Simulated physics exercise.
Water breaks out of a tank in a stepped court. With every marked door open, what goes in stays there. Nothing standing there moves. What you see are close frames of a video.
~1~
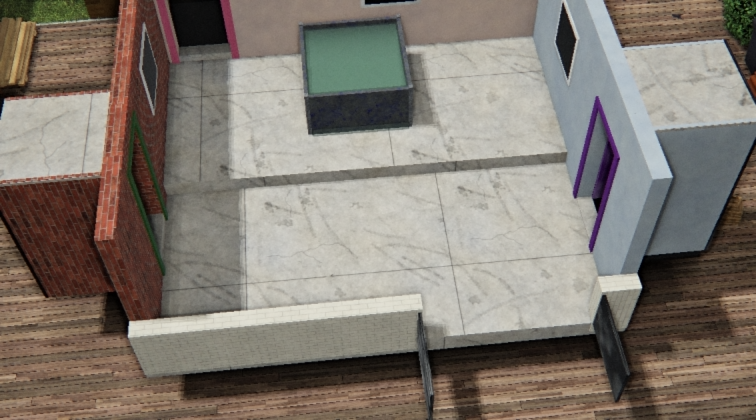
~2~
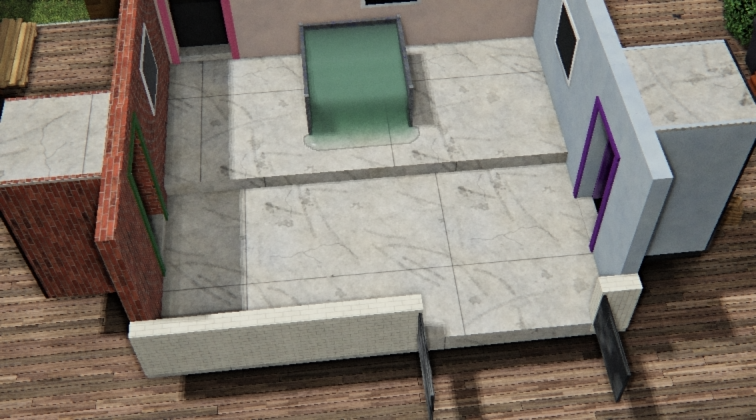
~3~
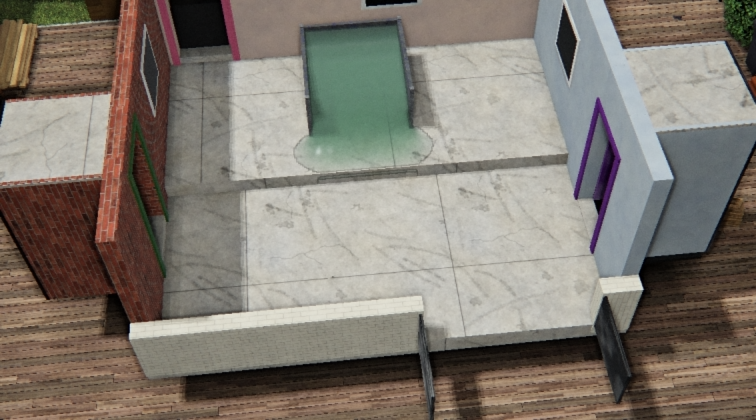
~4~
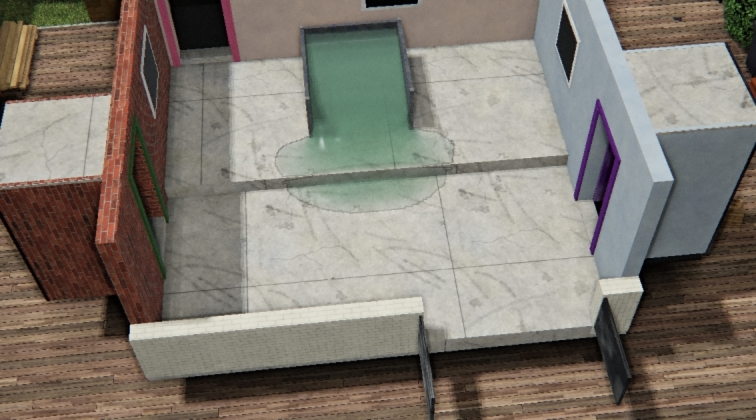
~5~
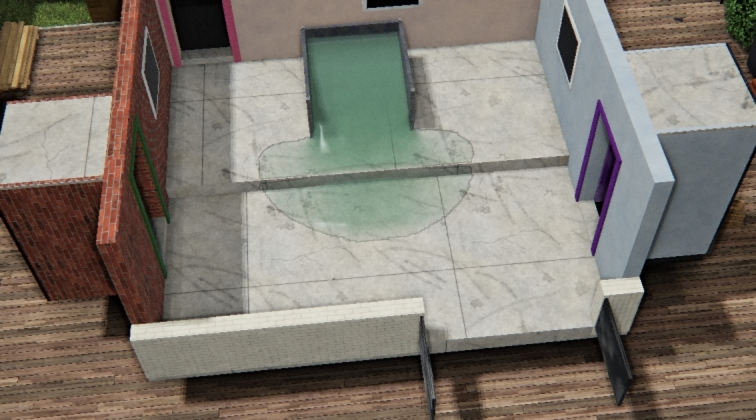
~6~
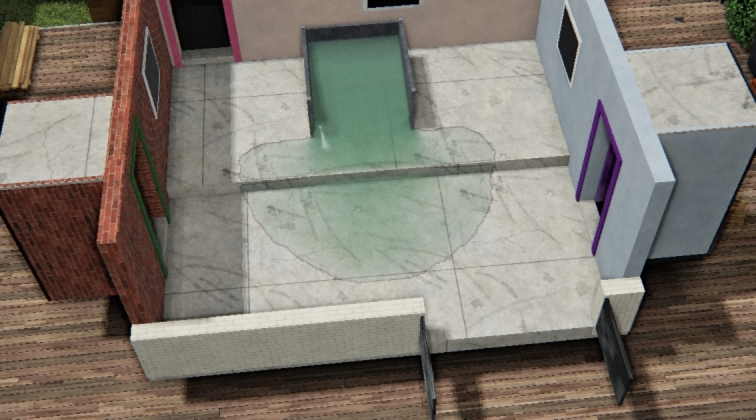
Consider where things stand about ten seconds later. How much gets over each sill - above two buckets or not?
At the pink door, not above two buckets. At the green door, not above two buckets. At the purple door, above two buckets.
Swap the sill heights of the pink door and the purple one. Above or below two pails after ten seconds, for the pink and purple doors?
Expect the pink door to be one that stays in check and the purple door one that stays in check.
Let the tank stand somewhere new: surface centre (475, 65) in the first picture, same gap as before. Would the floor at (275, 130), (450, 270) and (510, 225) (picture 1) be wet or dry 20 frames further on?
Spared, soaked, soaked.
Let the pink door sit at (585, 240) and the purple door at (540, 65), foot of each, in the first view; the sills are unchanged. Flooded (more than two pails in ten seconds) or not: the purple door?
As it turns out, the purple door falls short.
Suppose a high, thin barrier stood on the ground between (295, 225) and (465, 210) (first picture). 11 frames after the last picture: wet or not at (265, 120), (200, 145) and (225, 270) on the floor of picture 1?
One after the other: Free of water, no water, under water.
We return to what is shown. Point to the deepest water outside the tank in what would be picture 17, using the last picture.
Somewhere around pixel (163, 350).
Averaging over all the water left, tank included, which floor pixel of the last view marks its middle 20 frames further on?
The water centres close to (331, 243).
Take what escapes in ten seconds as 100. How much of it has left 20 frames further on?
About 50 per cent.
A moment on, water covers 45 % of the floor; the pink door not reached, the green door not reached, the purple door not reached.
Next, water covers 55 % of the floor; the pink door not reached, the green door wet at the sill, nothing in, the purple door wet at the sill, nothing in.
Then, water covers 55 % of the floor; the pink door not reached, the green door wet at the sill, nothing in, the purple door under two buckets in.
Later, water covers 55 % of the floor; the pink door not reached, the green door wet at the sill, nothing in, the purple door under two buckets in.
In the end, water covers 55 % of the floor; the pink door not reached, the green door wet at the sill, nothing in, the purple door over two buckets in.
